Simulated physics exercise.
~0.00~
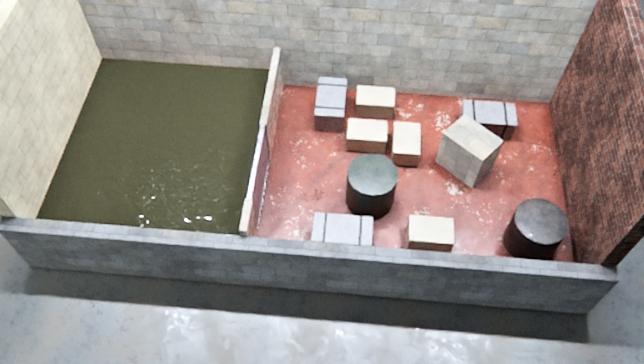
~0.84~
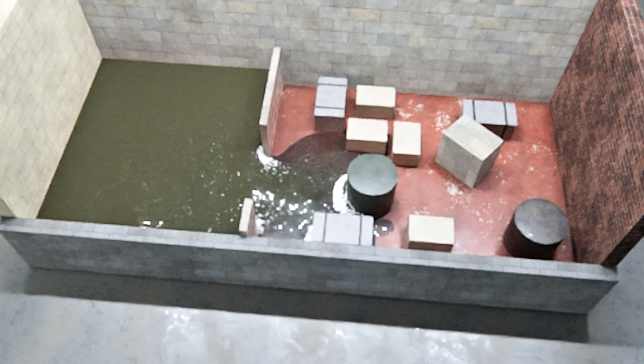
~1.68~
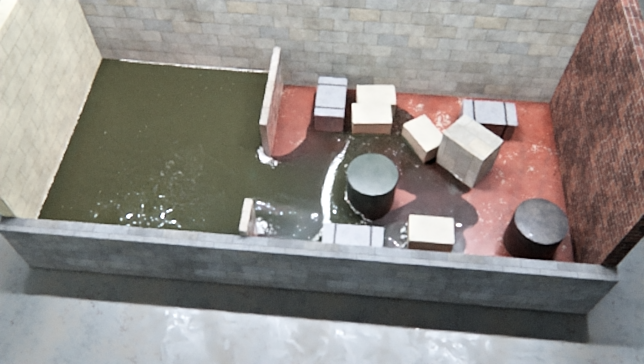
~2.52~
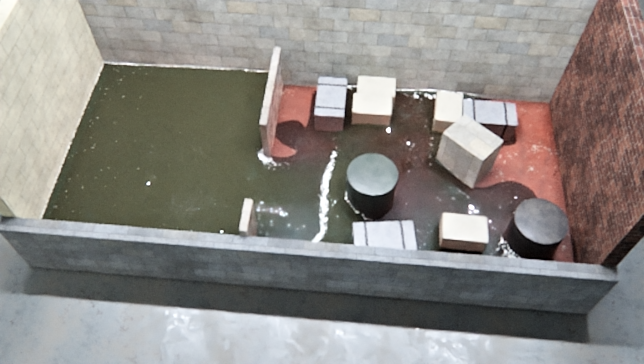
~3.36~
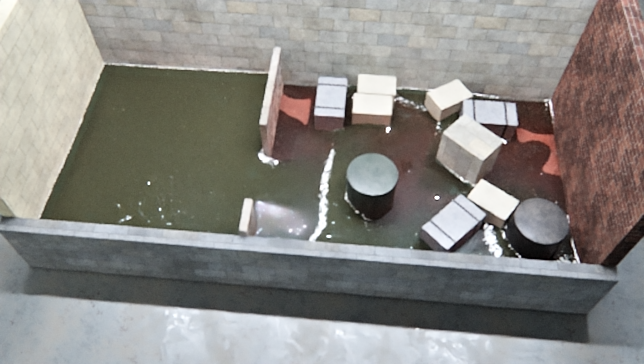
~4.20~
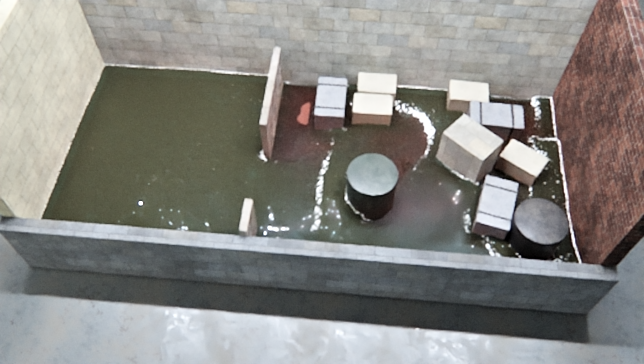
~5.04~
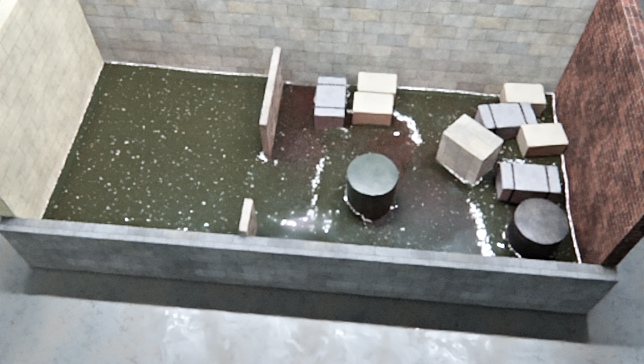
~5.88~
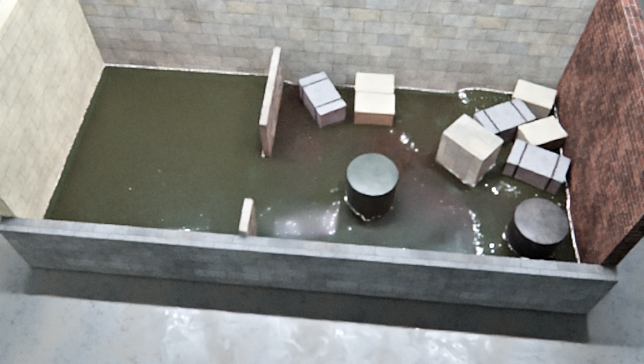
Murky green water bursting through a gap into a red-floored room, pushing several pale and grey boxes toward the right wall.
